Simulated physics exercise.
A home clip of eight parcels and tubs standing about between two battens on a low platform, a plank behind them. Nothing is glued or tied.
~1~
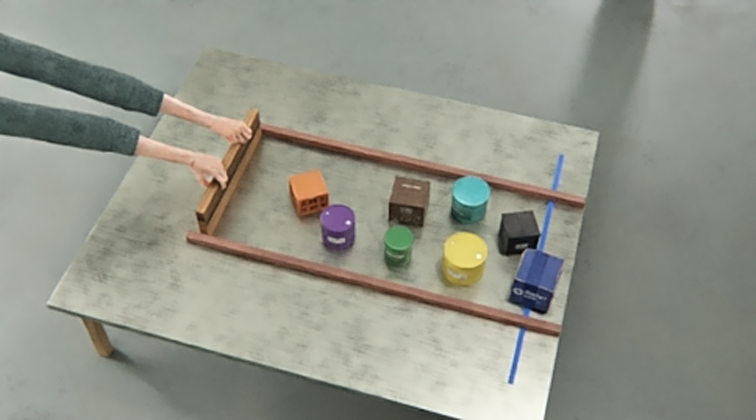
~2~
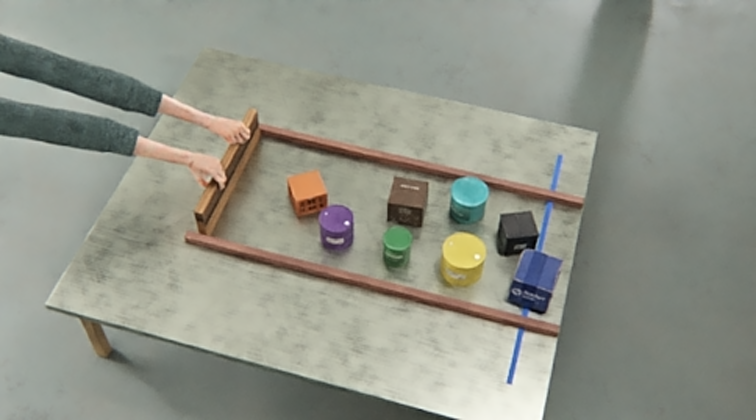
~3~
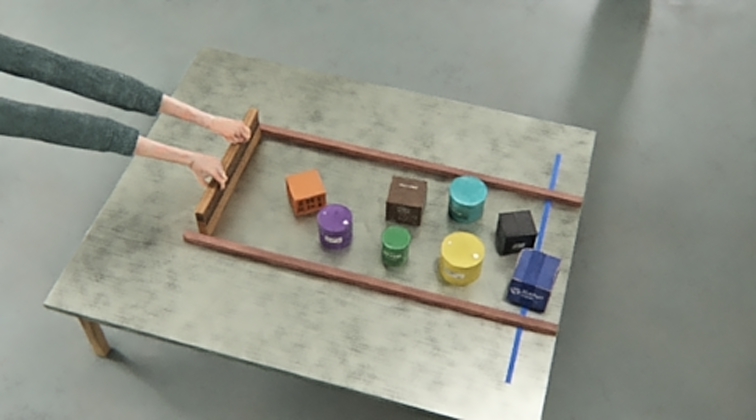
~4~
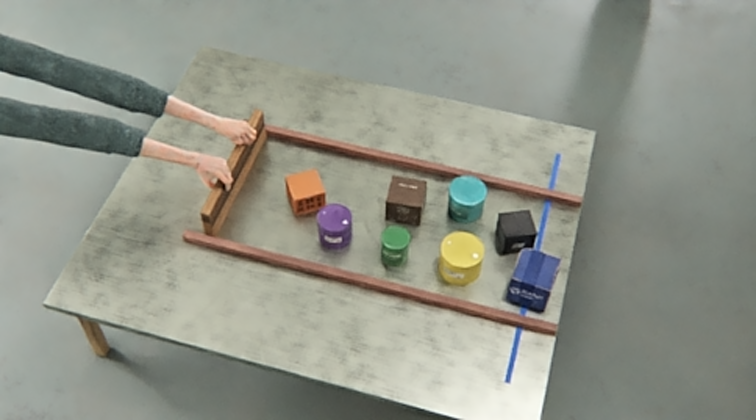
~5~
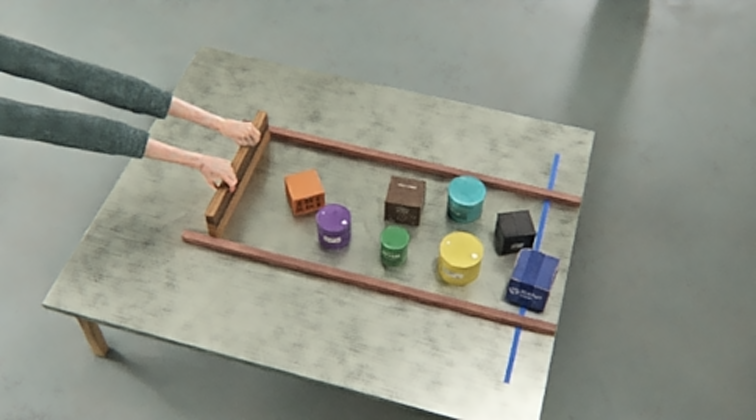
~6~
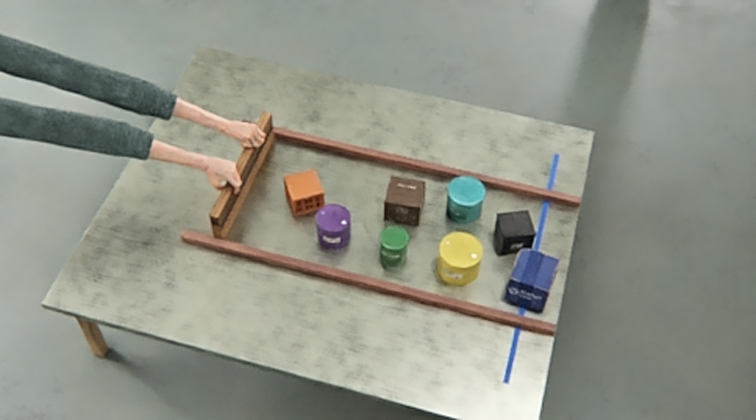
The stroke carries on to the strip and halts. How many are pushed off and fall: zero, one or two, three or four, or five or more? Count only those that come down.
Here the number that fall off is three or four.
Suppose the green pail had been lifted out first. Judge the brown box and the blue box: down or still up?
The brown box remains up; the blue box drops off.
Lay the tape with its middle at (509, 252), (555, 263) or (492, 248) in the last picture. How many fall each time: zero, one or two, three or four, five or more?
Taking them in turn, just one or two; at least five; one to two.
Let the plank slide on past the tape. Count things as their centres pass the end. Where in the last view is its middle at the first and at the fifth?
Its middle is around (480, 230) and later (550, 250).
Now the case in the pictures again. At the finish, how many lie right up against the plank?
That makes 4.
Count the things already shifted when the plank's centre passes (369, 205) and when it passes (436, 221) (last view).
First 4, then 6.
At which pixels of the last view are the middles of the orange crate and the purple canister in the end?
First (550, 267), then (545, 293).
A little later, none off yet; blue box at rest near (532, 279); black tote at rest near (514, 233); yellow canister at rest near (460, 259).
Next, none off yet; blue box at rest near (532, 279); black tote at rest near (514, 233); yellow canister shifted a little near (466, 260).
Later still, none off yet; blue box shifted about its own width near (561, 292); black tote shifted about its own width near (536, 238); yellow canister shifted about its own width near (527, 268).
When it is over, the number that fall off is three or four; down, green pail, yellow canister, black tote and blue box.
